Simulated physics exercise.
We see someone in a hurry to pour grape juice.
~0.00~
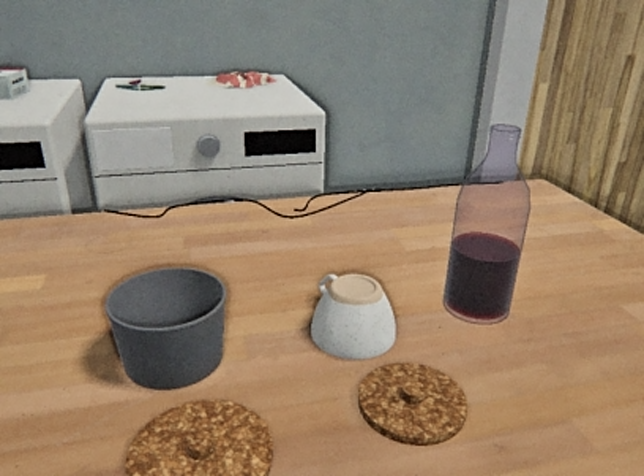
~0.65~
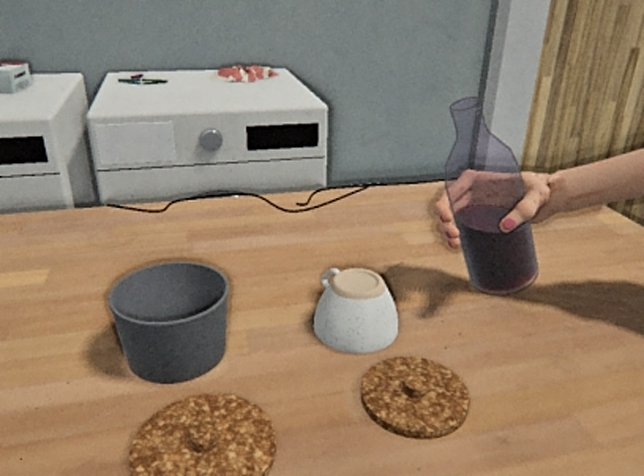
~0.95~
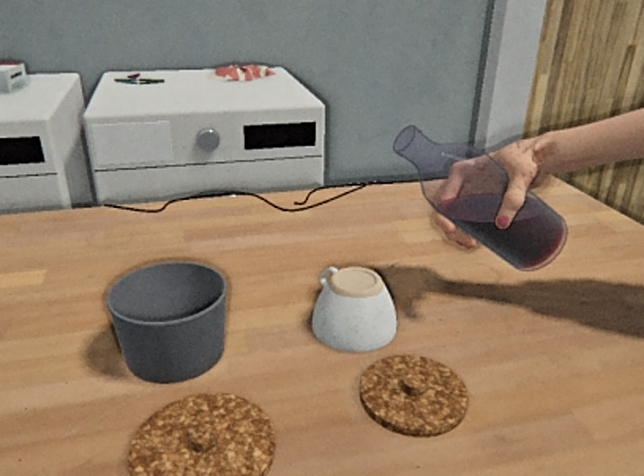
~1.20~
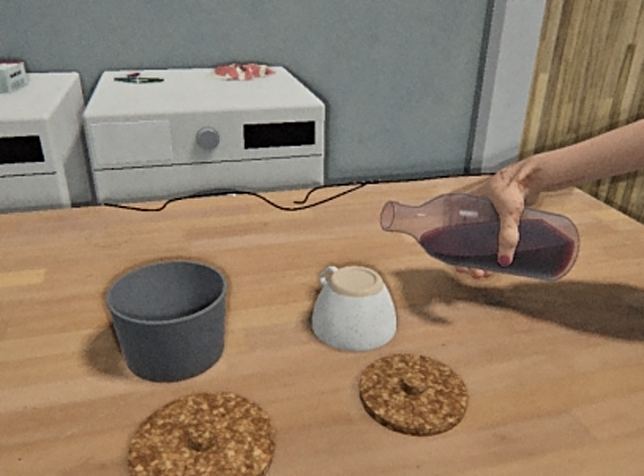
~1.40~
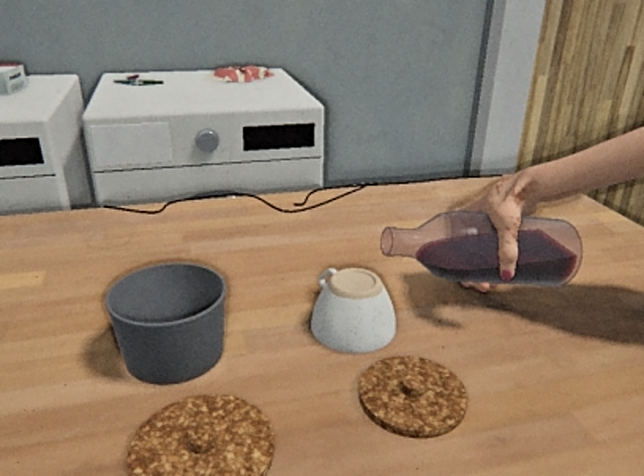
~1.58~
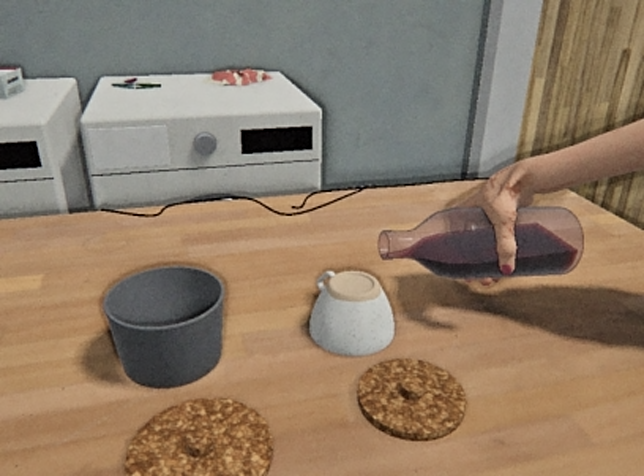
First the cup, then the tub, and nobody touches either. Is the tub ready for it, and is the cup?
The tub fills up and the cup lets it run off outside.
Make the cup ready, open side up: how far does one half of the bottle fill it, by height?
I make it 75 per cent.
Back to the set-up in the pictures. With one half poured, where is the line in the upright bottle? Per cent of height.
About 15 per cent.
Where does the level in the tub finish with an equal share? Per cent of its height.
Close to 30 %.
Around 2.3 s, it runs off the upturned base of the cup.
Around 3.2 s, the grape juice goes into the tub.
Around 4.6 s, the cup is empty, in a puddle; the tub has its share inside.
